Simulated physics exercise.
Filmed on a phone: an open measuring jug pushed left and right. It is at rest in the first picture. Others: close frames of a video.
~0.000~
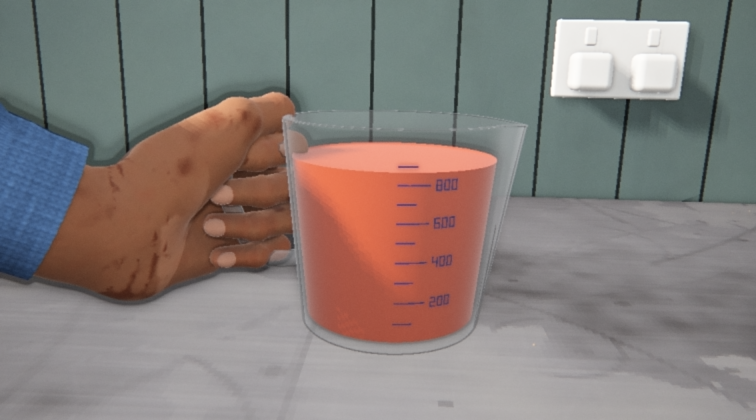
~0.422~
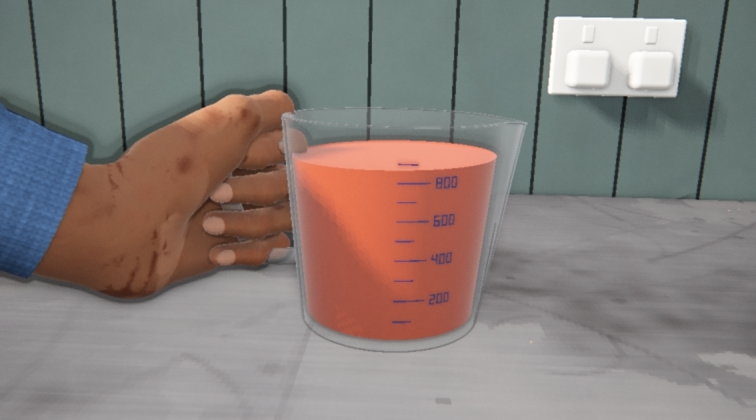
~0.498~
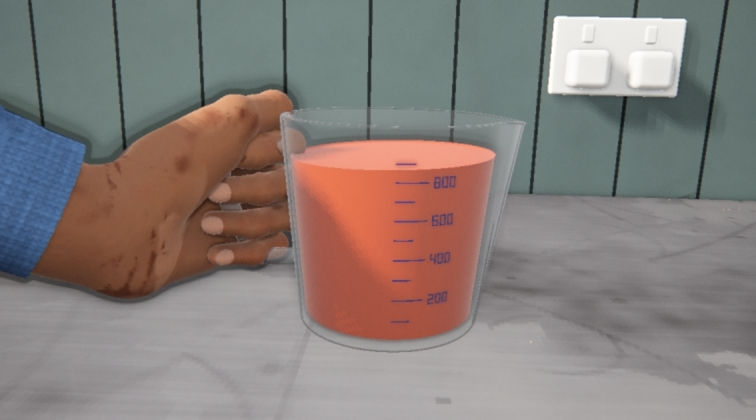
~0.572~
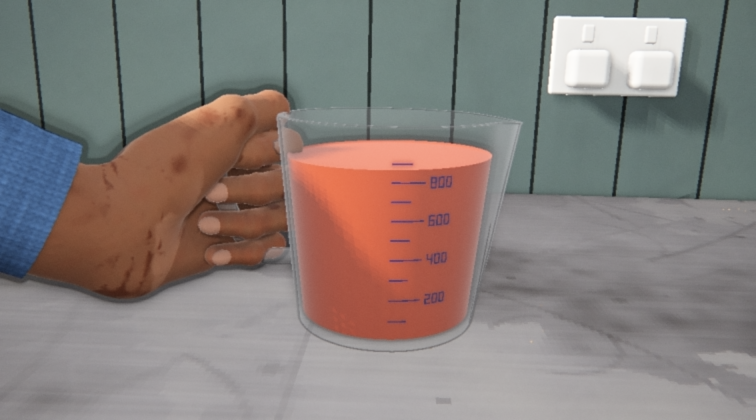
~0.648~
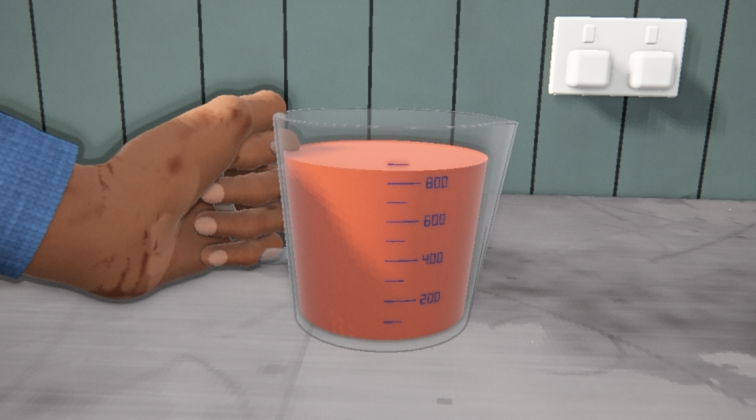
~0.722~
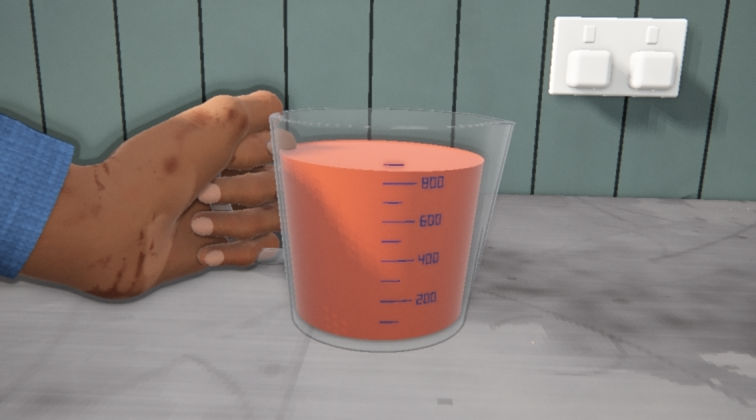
We see a clear measuring jug of orange-red liquid on a grey marbled surface, with a hand beside it on the left; the jug stays almost still, then shifts slightly to the left, its liquid surface staying about level.
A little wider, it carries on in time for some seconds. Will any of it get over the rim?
No.
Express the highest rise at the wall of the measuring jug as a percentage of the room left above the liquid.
20 per cent.
By 1.0 s, the highest wave so far stays far below the rim.
By 5.1 s, the highest wave so far stays far below the rim; nothing has left it.
